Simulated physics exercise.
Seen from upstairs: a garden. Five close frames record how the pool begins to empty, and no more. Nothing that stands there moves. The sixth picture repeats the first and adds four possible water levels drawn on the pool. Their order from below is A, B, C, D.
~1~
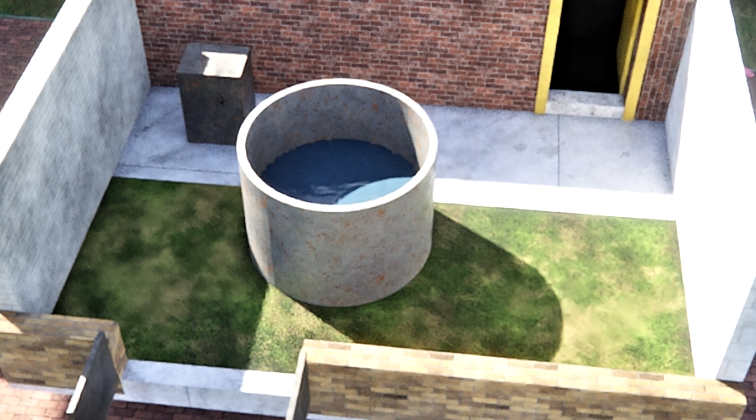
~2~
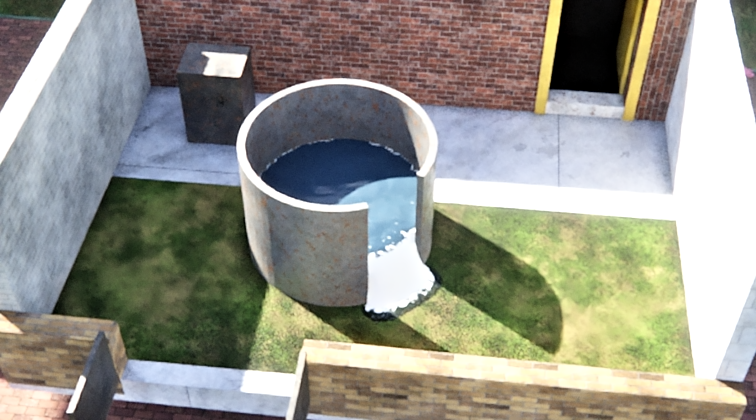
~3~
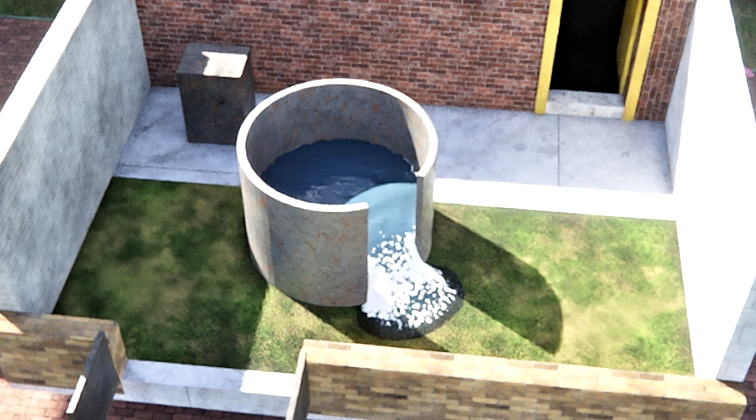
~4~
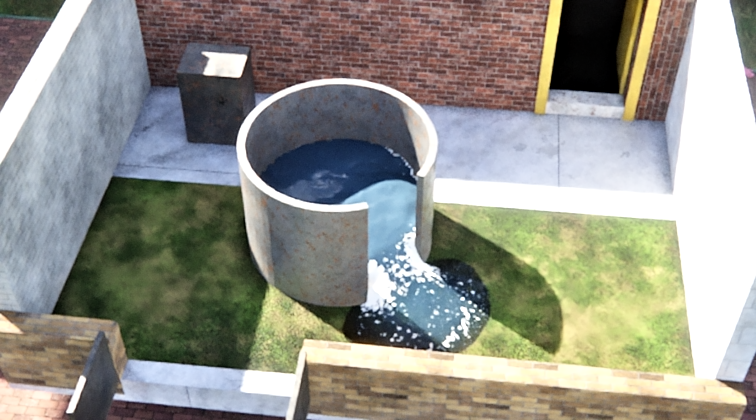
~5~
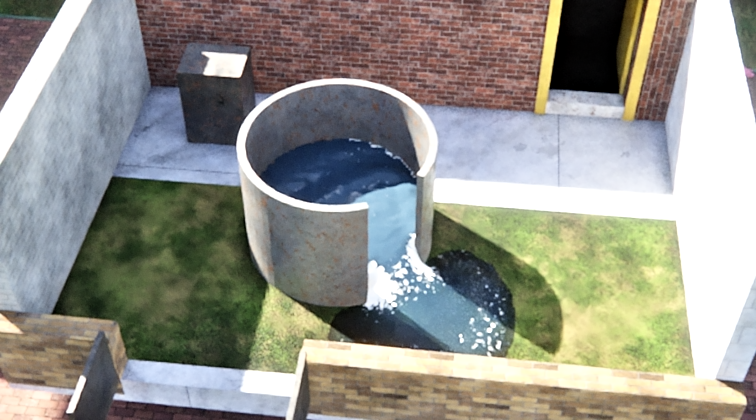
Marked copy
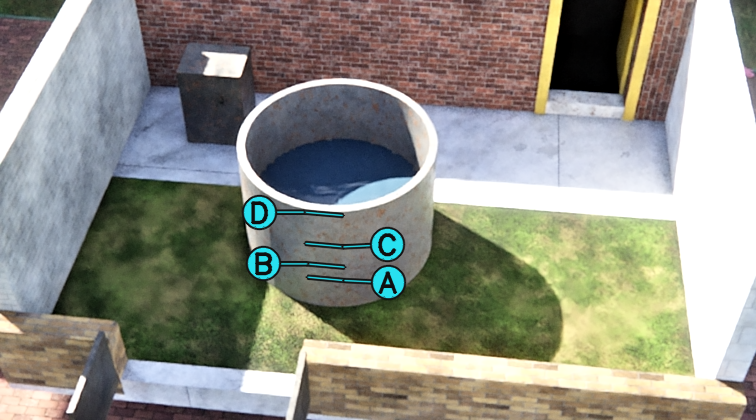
To begin with, dark blue water sits inside a round concrete tank on a walled lawn, seen from above. A section of the tank's front right side opens and water pours out in a white, foamy rush, then spreads across the grass in a widening dark pool.
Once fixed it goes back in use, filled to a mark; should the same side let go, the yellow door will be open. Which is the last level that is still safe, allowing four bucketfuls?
It is C.
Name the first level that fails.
The answer is D.
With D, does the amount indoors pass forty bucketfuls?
No, it does not.
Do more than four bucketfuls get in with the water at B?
No, that is safe.
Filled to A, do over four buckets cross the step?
No, not at all.
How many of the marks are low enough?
Three of them.
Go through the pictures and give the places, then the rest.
Water in the pool at rest, its middle at (339, 196); foot of the yellow doorway at (583, 116); open gate at (210, 326), in the first picture.
Front seen at (430, 271), 1 % of the ground wet, in the second picture.
Front seen at (451, 306), 3 % of the ground wet, in the third picture.
Front seen at (477, 289), 5 % of the ground wet, in the fourth picture.
Front seen at (482, 297), 8 % of the ground wet, in the fifth picture.
On the marked copy, A at (326, 278); B at (325, 265); C at (324, 245); D at (323, 213); from the bottom up A, B, C, D.
With A, nothing gets over.
With B, nothing gets over.
With C, a splash gets over, under a bucket.
With D, about 12 bucketfuls get in.
